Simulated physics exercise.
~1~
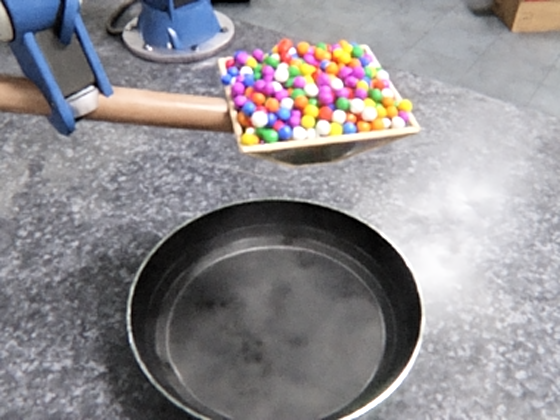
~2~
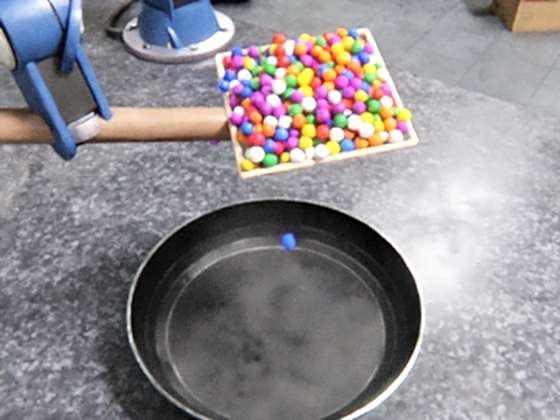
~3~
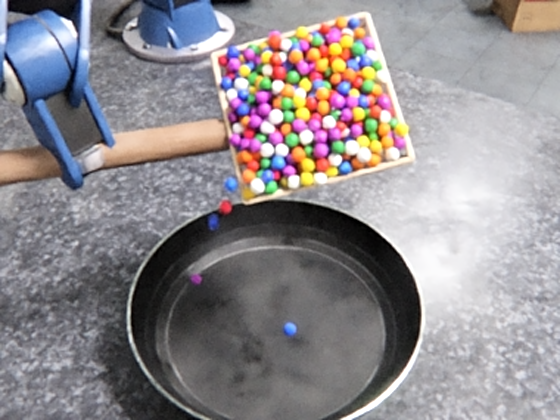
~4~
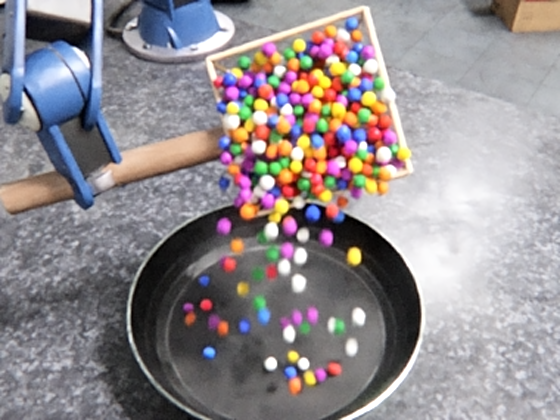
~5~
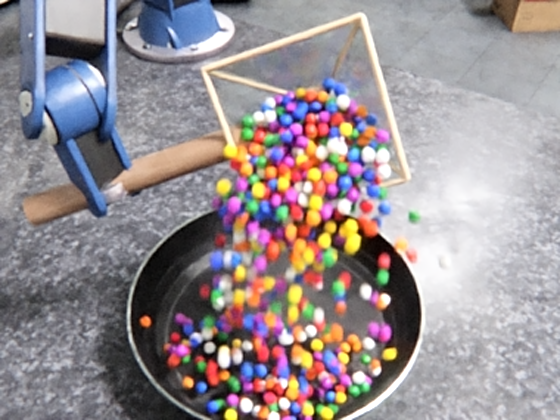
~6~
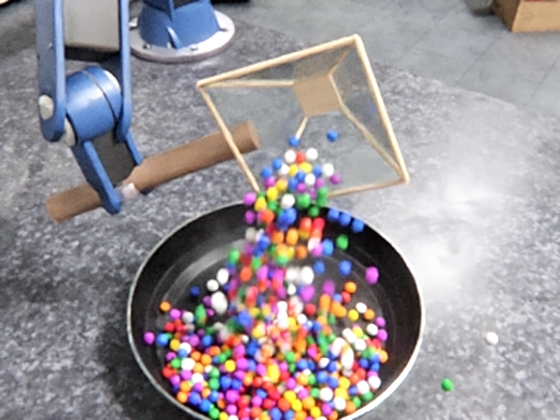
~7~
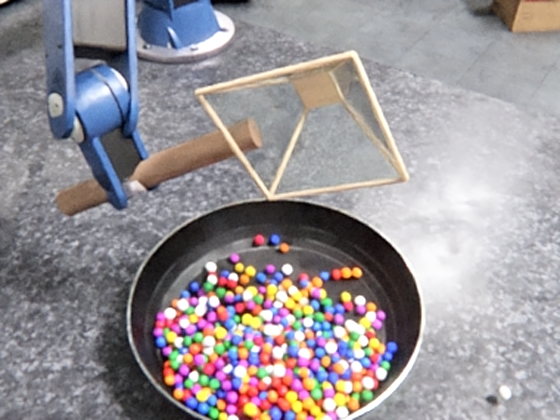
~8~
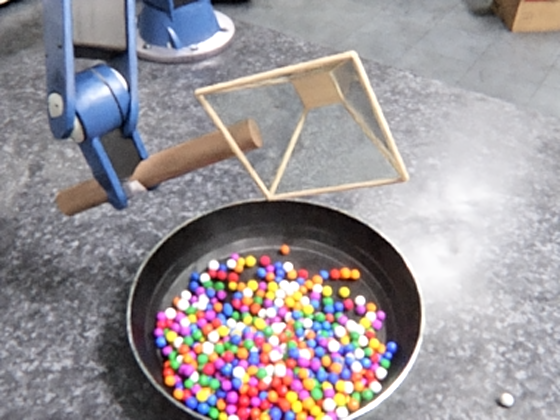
A scoop of colourful beads tips over and empties almost all into the black pan below.
